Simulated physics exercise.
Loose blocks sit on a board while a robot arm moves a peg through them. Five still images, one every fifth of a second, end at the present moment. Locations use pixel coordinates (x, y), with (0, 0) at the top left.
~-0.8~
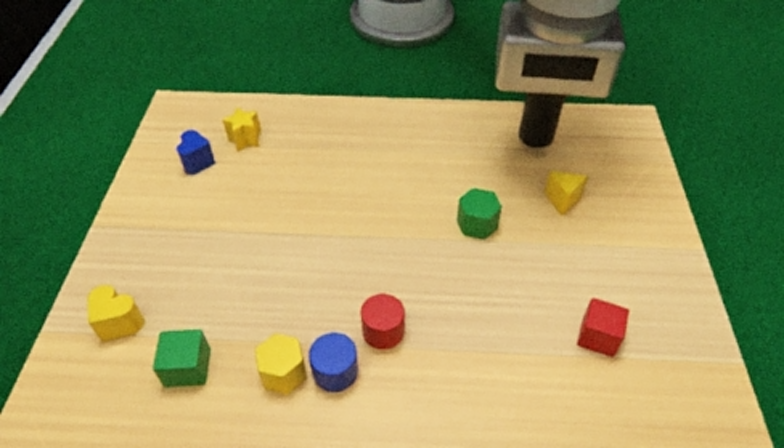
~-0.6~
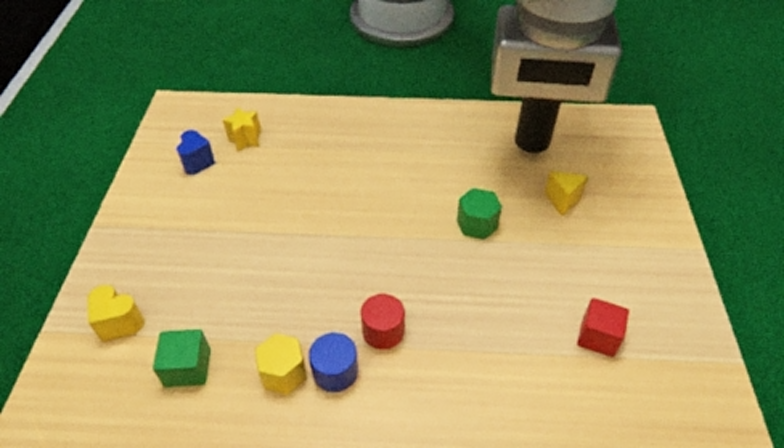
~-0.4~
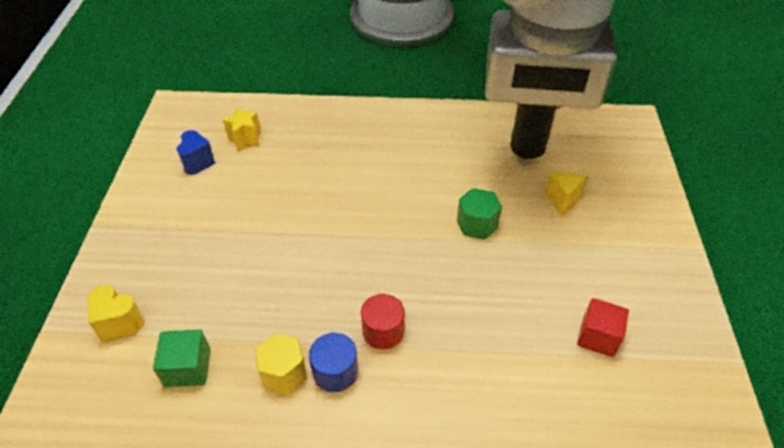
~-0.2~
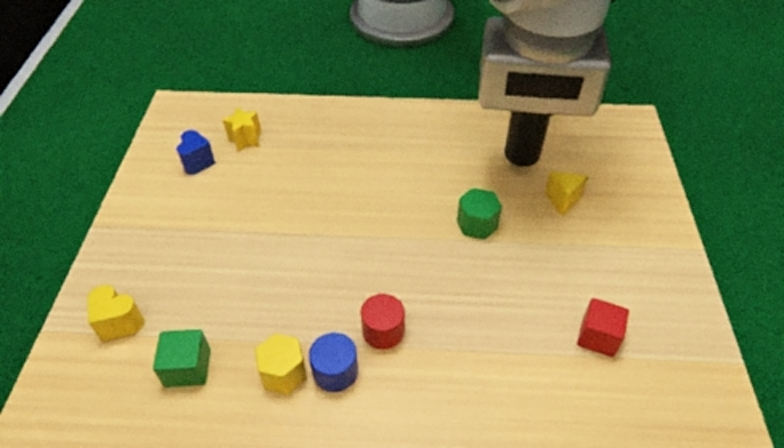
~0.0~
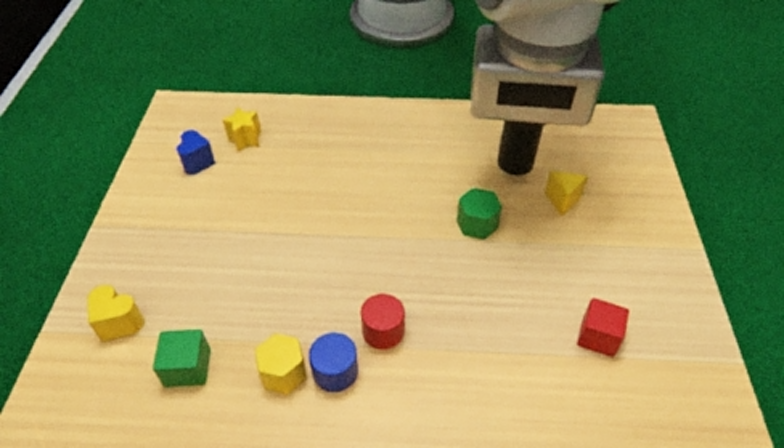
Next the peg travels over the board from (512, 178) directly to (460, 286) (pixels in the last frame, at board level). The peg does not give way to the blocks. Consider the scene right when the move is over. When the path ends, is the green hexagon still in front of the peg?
The answer is no.
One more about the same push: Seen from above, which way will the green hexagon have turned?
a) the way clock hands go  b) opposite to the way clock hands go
(a)
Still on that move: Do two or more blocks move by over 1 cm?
No.
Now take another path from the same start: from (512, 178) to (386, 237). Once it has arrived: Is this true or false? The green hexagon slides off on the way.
The statement is correct.
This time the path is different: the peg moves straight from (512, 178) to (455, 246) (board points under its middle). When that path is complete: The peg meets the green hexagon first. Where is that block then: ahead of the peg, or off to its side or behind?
The block sits ahead of the peg.
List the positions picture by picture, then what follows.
The first picture shows tip of the peg (536, 137), middles of tops, green hexagon (481, 202), yellow triangular piece (569, 180).
The second picture shows peg (532, 141), nothing pushed.
The third picture shows peg (528, 147), nothing pushed.
The fourth picture shows peg (522, 154), nothing pushed.
The fifth picture shows peg (515, 163), green hexagon (481, 202), yellow triangular piece (569, 180).
On the path given first. One third of the way, peg (499, 196); green hexagon (473, 211).
Two thirds of the way, peg (482, 232); green hexagon (444, 234), turned 60° clockwise.
At the end, peg (462, 272); green hexagon (421, 252), turned 135° clockwise; yellow triangular piece unmoved.
